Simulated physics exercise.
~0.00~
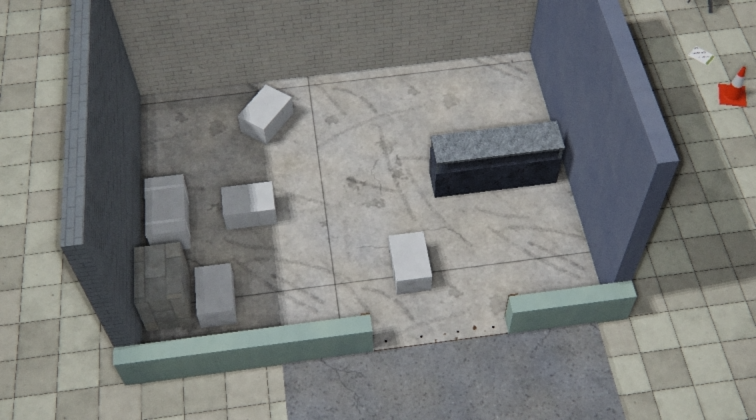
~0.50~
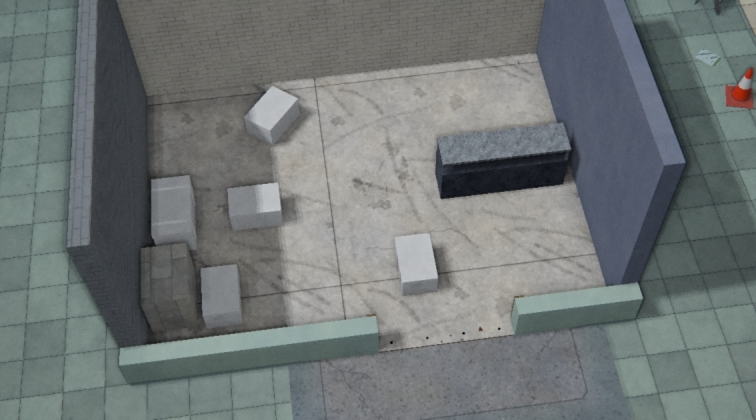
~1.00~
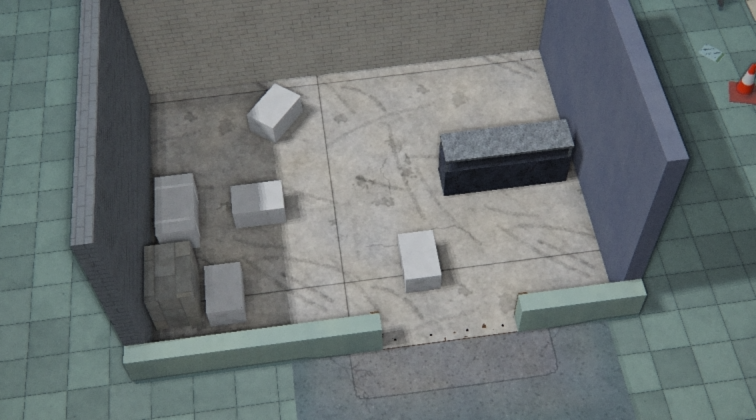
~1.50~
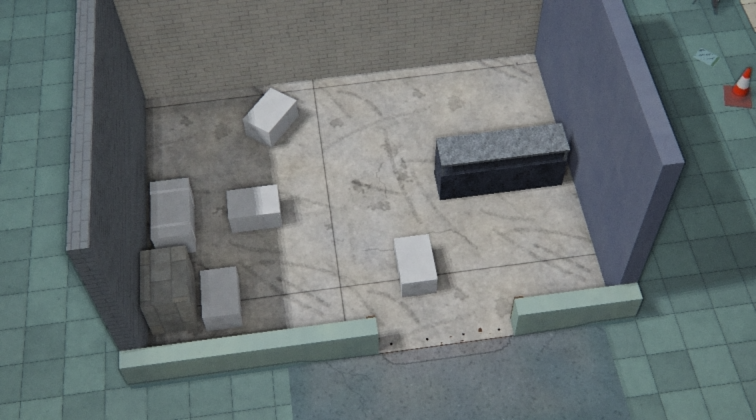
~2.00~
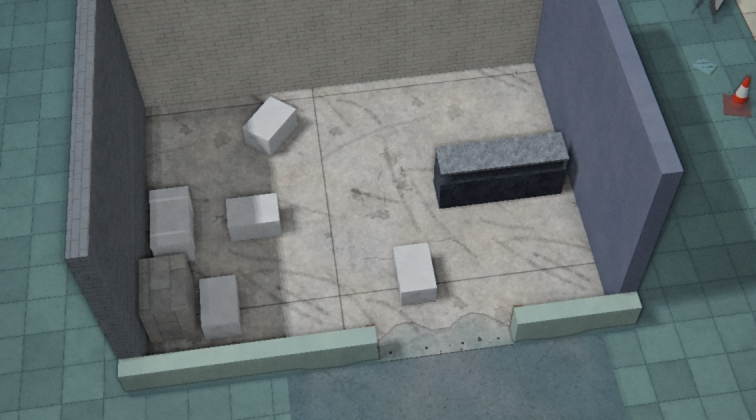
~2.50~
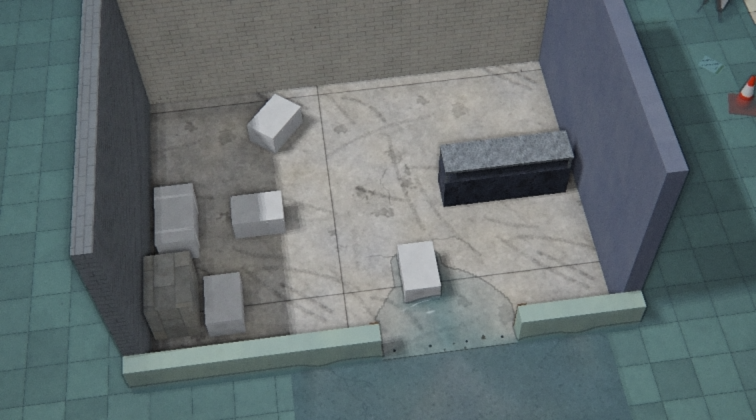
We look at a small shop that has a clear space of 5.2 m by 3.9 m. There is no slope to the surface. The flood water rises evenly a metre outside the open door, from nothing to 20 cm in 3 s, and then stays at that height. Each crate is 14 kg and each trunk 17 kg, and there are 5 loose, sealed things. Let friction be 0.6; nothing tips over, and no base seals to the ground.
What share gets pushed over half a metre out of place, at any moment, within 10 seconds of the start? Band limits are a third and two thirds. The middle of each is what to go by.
The share is one to two thirds.
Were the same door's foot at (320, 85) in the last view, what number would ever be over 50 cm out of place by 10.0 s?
Then the count would be 3.
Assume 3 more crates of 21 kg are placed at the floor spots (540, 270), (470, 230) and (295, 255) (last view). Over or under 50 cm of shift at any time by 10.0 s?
Within the limit; within the limit; within the limit.
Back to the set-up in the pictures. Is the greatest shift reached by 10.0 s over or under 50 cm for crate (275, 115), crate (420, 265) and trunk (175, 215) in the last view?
One by one in that order: Above; above; below.
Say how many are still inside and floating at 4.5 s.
Count: 0.
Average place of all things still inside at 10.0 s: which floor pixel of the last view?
Roughly at (238, 209).
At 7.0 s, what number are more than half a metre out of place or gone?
2.
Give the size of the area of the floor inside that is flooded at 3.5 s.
Near 3.5 m2 in all.
After 3.5 s 0 of 5 are over 50 cm from their spots; 0 afloat.
After 4.5 s 1 of 5 are over 50 cm from their spots; 0 afloat.
After 7.0 s 2 of 5 are over 50 cm from their spots; 1 afloat.
After 10.0 s 2 of 5 are over 50 cm from their spots, and 2 have been at some point; 4 afloat.
